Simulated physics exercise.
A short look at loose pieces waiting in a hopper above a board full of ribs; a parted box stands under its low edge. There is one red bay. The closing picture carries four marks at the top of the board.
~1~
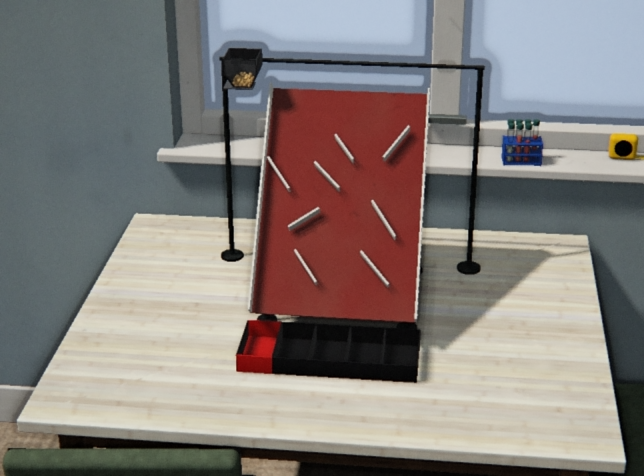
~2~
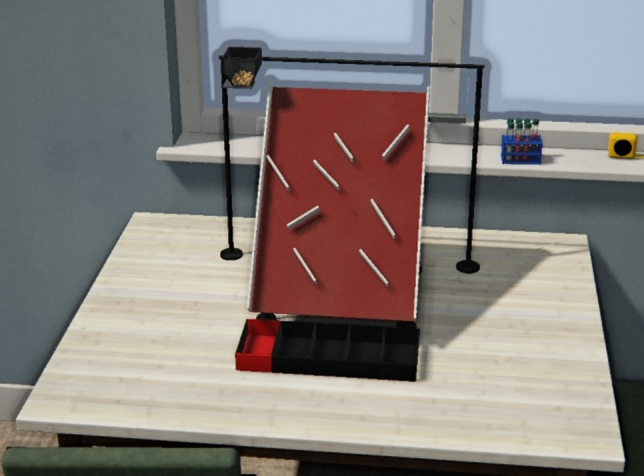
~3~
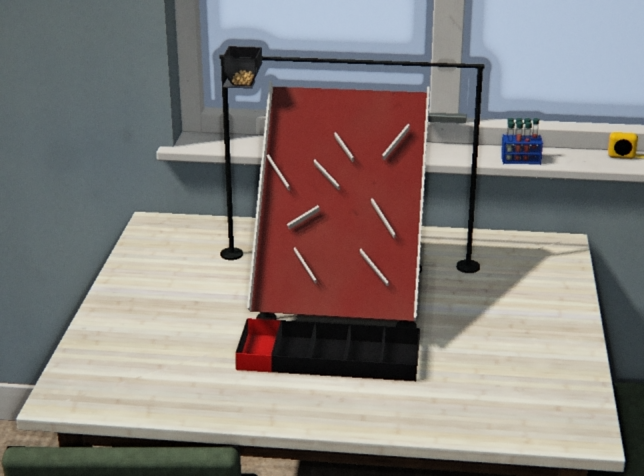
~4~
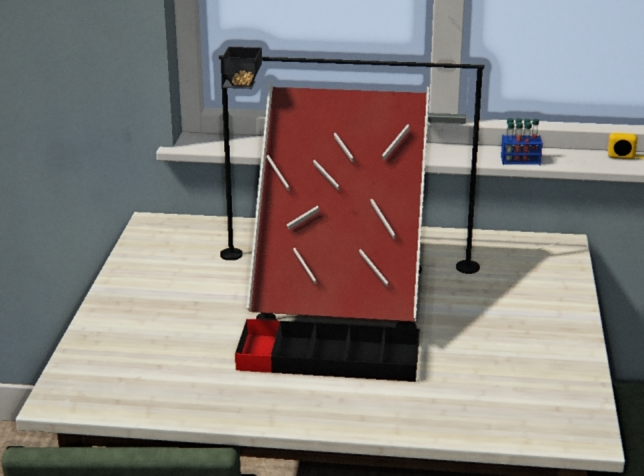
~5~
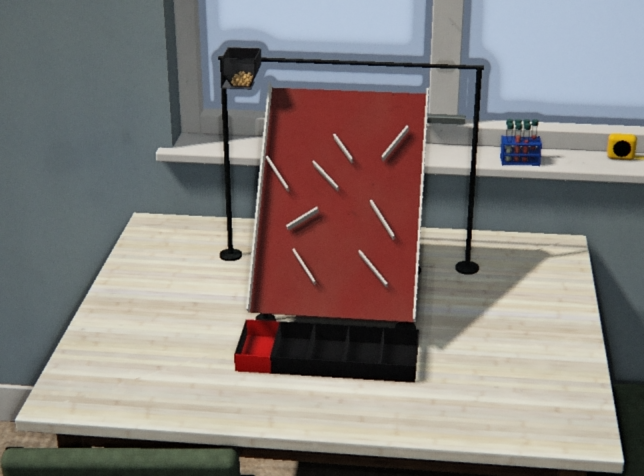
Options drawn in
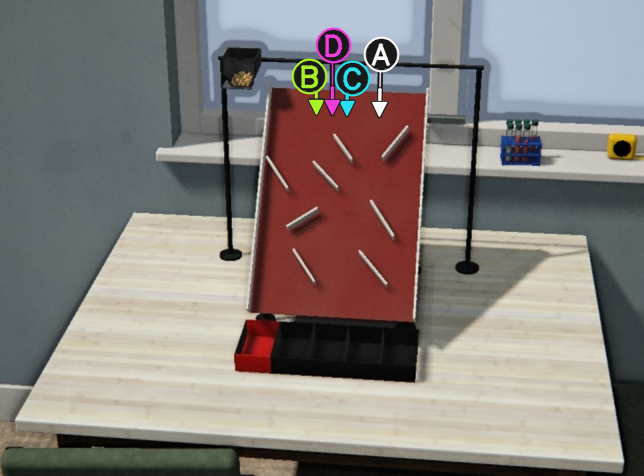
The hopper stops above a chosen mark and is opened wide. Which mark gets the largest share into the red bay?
The best mark is B.
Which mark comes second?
Mark D.
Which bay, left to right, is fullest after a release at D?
It is the fifth one.
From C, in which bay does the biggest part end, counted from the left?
The fifth.
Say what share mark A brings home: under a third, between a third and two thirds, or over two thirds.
Mark A gives under a third.
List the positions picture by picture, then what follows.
In the first picture, hopper at (243, 79), dried chickpeas, door shut.
In the second picture, ribs (335, 133) to (352, 158), (383, 156) to (408, 125), (267, 155) to (288, 187).
In the third picture, ribs (314, 160) to (338, 186), (288, 225) to (318, 206), (372, 199) to (395, 235).
In the fourth picture, ribs (294, 248) to (315, 280), (360, 250) to (387, 283).
In the fifth picture, red bay at (253, 363), number 1 of 5 from the left.
On the marked copy, mark A meets the board at (379, 111); mark B meets the board at (316, 109); mark C meets the board at (347, 110); mark D meets the board at (332, 109).
With A, none in the red bay, most in other bays, about a quarter outside the box.
With B, about two thirds in the red bay, about a third in other bays.
With C, a stray few in the red bay, nearly all in other bays, a small part outside the box.
With D, about a quarter in the red bay, about two thirds in other bays, a small part outside the box.
